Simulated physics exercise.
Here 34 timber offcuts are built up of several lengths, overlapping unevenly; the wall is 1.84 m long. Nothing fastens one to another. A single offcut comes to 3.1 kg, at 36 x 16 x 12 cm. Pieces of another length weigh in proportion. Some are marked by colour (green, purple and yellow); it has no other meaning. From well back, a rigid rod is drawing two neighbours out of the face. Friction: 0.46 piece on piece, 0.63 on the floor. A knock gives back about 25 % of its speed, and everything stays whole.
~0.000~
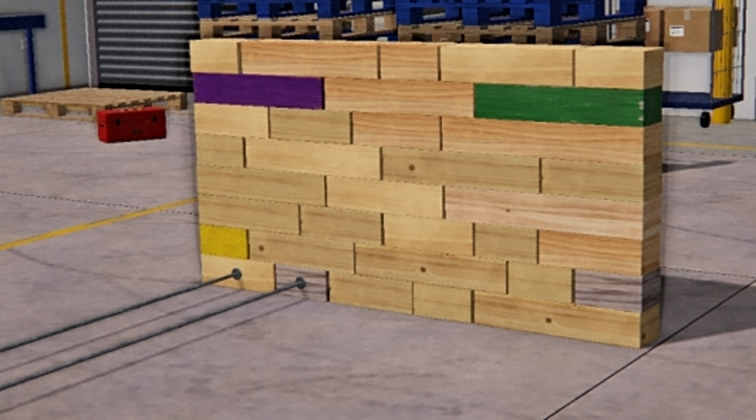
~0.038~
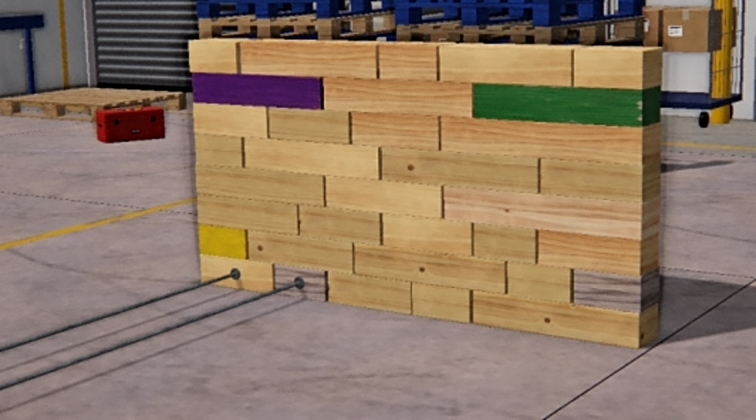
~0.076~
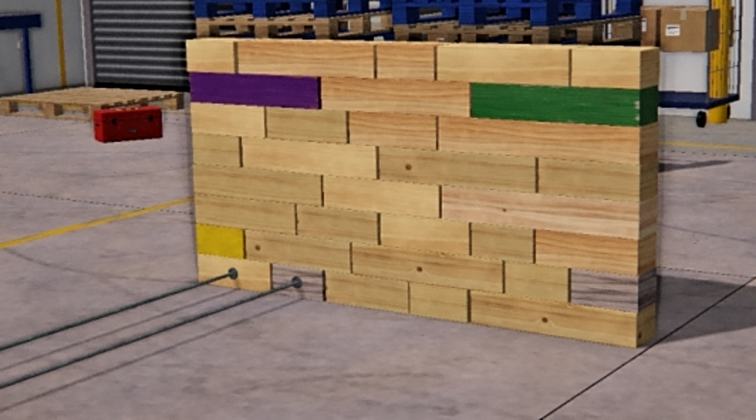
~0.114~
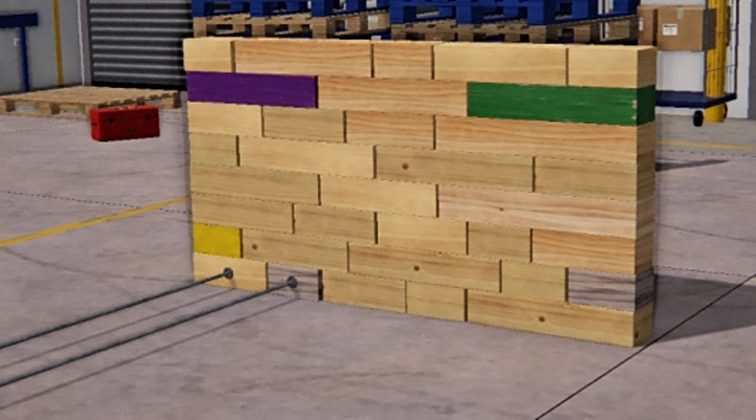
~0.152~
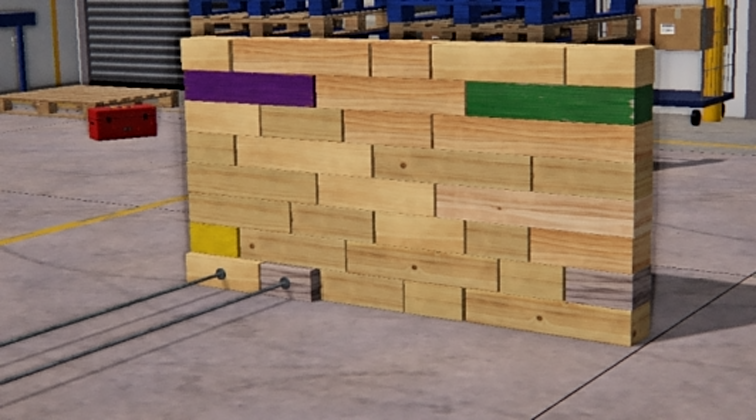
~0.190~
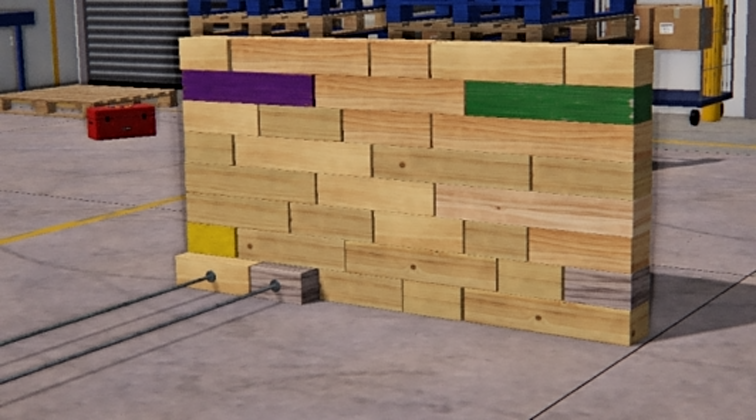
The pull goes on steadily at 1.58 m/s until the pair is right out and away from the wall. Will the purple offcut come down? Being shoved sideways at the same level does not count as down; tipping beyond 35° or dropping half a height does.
It holds its level.
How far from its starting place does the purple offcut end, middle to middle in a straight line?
Roughly 2 cm away.
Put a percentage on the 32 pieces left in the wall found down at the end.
Near 5 per cent.
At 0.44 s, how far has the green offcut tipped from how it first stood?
About 0°.
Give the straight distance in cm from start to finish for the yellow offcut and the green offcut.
Yellow 20, green 0.
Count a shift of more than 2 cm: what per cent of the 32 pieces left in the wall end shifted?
Shifted: 25 per cent.
After 0.28 s, none of the 32 other offcuts down, 10 disturbed; purple offcut 21 mm from its place; yellow offcut 8° from how it stood.
After 0.44 s, 1 of the 32 other offcuts down; purple offcut 28 mm from its place; yellow offcut 12 cm lower.
In the end (1.0 s), 1 of the 32 other offcuts down; purple offcut 25 mm from its place; green offcut unmoved; yellow offcut 12 cm lower. From the last view, middles, purple offcut near (254, 87), green offcut near (557, 100).
